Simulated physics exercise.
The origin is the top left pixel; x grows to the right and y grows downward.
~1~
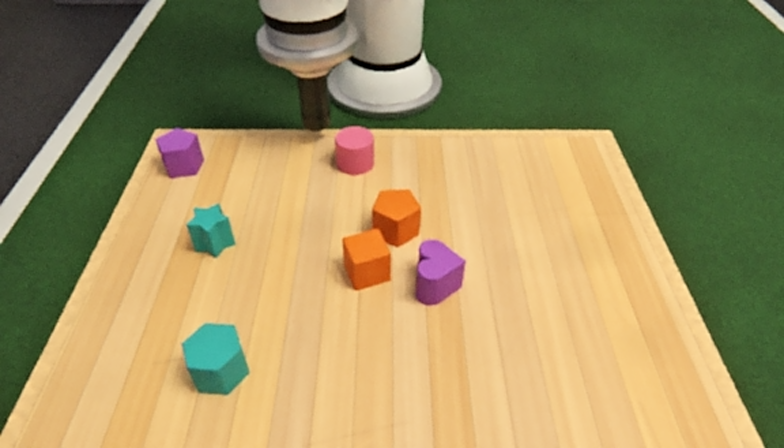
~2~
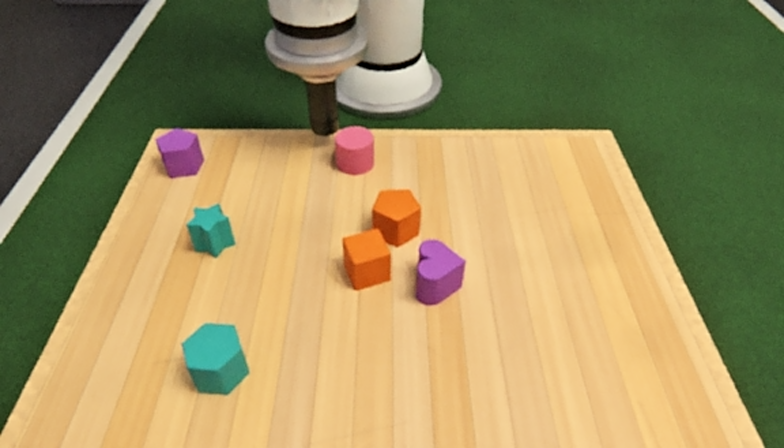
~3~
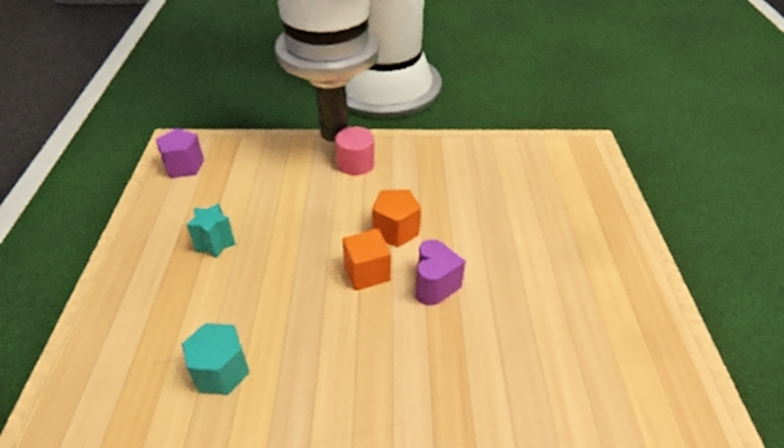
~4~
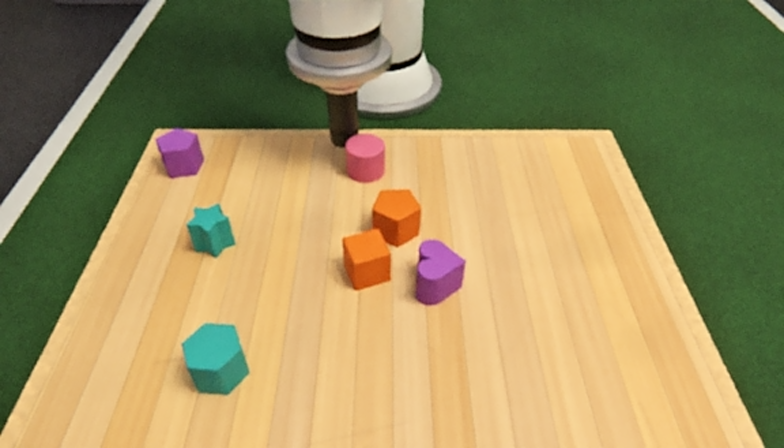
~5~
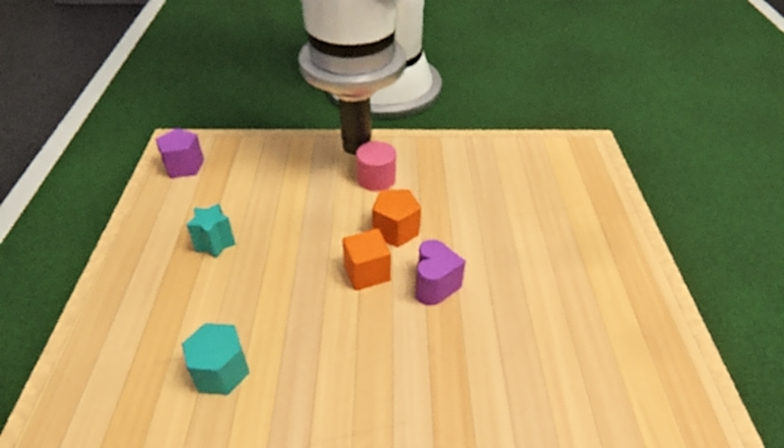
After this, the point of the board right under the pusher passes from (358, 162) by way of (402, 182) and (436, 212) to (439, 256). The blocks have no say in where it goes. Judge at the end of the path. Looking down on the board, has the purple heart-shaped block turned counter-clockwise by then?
Yes, that is what happens.
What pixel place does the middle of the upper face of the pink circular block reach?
Located at (427, 256).
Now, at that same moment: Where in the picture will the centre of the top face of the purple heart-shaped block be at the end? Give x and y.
It should be at about (433, 292).
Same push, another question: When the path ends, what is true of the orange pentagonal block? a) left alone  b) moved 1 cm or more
It's b.
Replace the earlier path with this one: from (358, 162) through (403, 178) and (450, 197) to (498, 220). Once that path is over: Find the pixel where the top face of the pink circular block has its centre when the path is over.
It comes to (430, 188).
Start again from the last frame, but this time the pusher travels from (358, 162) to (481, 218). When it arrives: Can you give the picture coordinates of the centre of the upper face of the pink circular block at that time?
I'd guess (441, 201).
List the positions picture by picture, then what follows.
Tip of the pusher at (317, 124), middles of tops, orange square block at (366, 245), pink circular block at (354, 137), orange pentagonal block at (396, 203), purple heart-shaped block at (438, 258), in the first frame.
Pusher at (325, 129), nothing pushed, in the second frame.
Pusher at (335, 134), nothing pushed, in the third frame.
Pusher at (345, 140), pink circular block at (365, 144), in the fourth frame.
Pusher at (357, 147), orange square block at (366, 245), pink circular block at (376, 152), orange pentagonal block at (396, 203), purple heart-shaped block at (438, 258), in the fifth frame.
What follows on the original path. One third of the way, pusher at (403, 167); pink circular block at (410, 178); orange pentagonal block at (397, 205).
Two thirds of the way, pusher at (438, 197); orange square block at (362, 246), turned 15° anticlockwise; pink circular block at (435, 211); orange pentagonal block at (394, 222), turned 75° clockwise.
At the end, pusher at (441, 241); orange square block at (359, 246), turned 15° anticlockwise; pink circular block at (427, 256); orange pentagonal block at (391, 225), turned 95° clockwise; purple heart-shaped block at (433, 292), turned 45° anticlockwise.
